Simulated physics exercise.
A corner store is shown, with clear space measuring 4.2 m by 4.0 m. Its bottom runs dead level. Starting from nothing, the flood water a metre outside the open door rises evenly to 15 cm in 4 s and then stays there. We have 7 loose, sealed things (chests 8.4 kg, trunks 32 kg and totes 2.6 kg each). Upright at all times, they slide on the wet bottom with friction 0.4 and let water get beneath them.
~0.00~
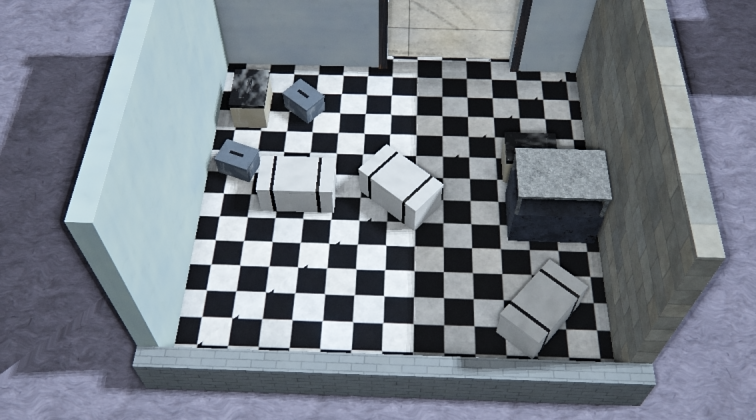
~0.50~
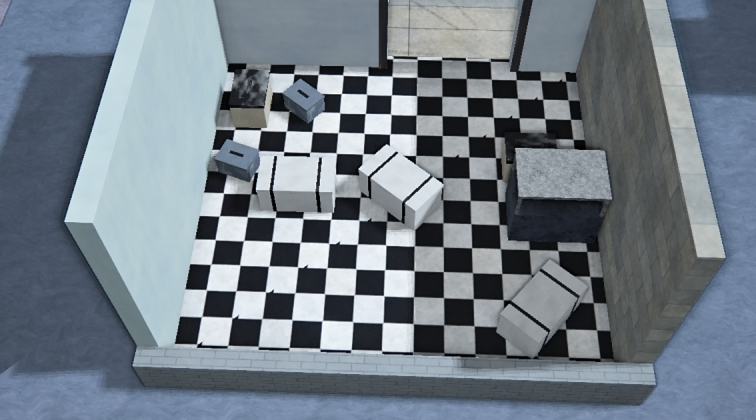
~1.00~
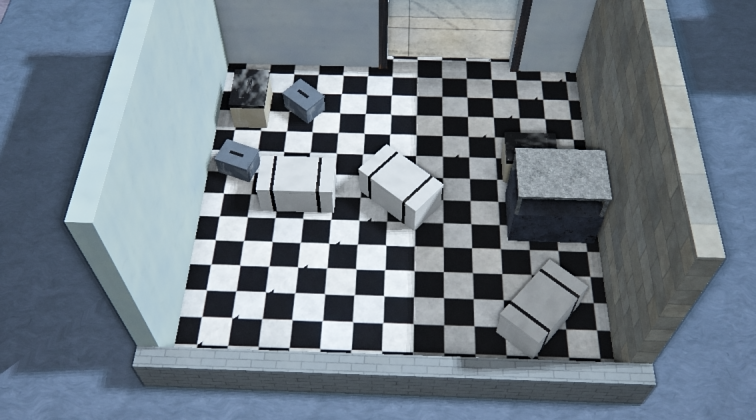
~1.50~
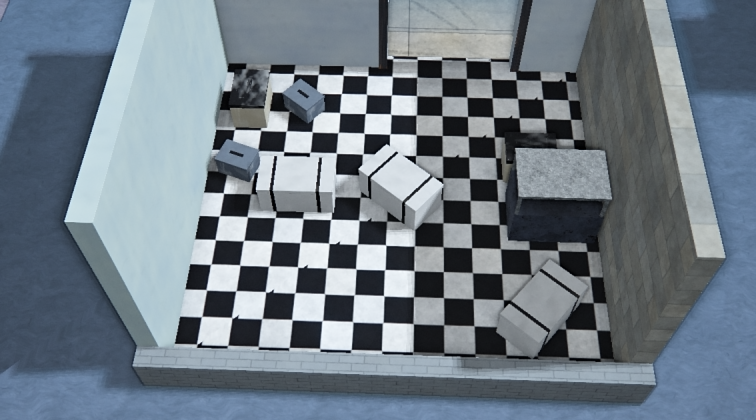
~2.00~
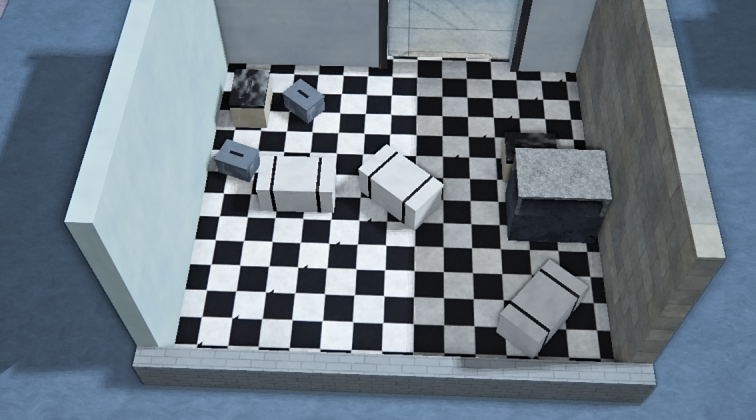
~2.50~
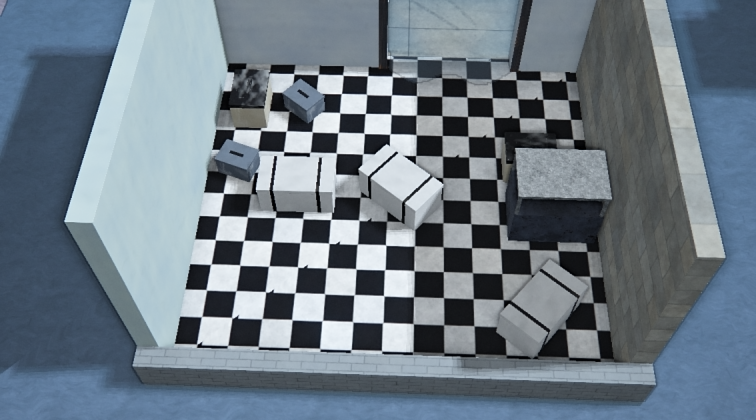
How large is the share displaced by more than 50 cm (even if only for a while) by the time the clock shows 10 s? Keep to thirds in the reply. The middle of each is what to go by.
My answer: Less than a third.
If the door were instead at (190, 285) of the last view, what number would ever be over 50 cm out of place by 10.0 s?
That would give 0.
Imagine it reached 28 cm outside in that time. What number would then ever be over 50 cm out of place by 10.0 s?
Count: 6.
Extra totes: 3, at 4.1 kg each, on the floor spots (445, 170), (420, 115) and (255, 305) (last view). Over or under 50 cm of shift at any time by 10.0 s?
In order: Farther; farther; not as far.
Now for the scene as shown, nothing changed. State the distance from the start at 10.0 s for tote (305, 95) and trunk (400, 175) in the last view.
They've ended up 20 cm and 0 cm away, in that order.
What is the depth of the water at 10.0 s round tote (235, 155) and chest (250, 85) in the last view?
First roughly 3 cm, second roughly 4 cm.
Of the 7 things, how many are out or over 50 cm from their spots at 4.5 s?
0.
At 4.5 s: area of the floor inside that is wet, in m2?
Somewhere about 4.0 m2, give or take.
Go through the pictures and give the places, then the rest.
A chest at (531, 147) rests on the ground; a trunk at (545, 300), on the bottom; water covers 0.0 m2; 0 of 7 have shifted, in the first frame.
A chest at (531, 147) rests on the ground; a trunk at (545, 300) rests on the ground; 0.0 m2 under water; 0 of 7 have shifted, in the second frame.
A chest at (531, 147) rests on the ground; a trunk at (545, 300), on the bottom; water covers 0.0 m2; 0 of 7 have shifted, in the third frame.
A chest at (531, 147), on the bottom; a trunk at (545, 300), on the bottom; water covers 0.0 m2; 0 of 7 have shifted, in the fourth frame.
A chest at (531, 147), on the bottom; a trunk at (545, 300), on the bottom; water covers 0.0 m2; 0 of 7 have shifted, in the fifth frame.
A chest at (531, 147) rests on the ground; a trunk at (545, 300), on the bottom; water covers 0.2 m2; 0 of 7 have shifted, in the sixth frame.
After 3.5 s 0 of 7 are over 50 cm from their spots; 0 afloat.
After 4.5 s 0 of 7 are over 50 cm from their spots; 0 afloat.
After 7.0 s 0 of 7 are over 50 cm from their spots; 1 afloat.
After 10.0 s 2 of 7 are over 50 cm from their spots, and 2 have been at some point; 2 afloat.
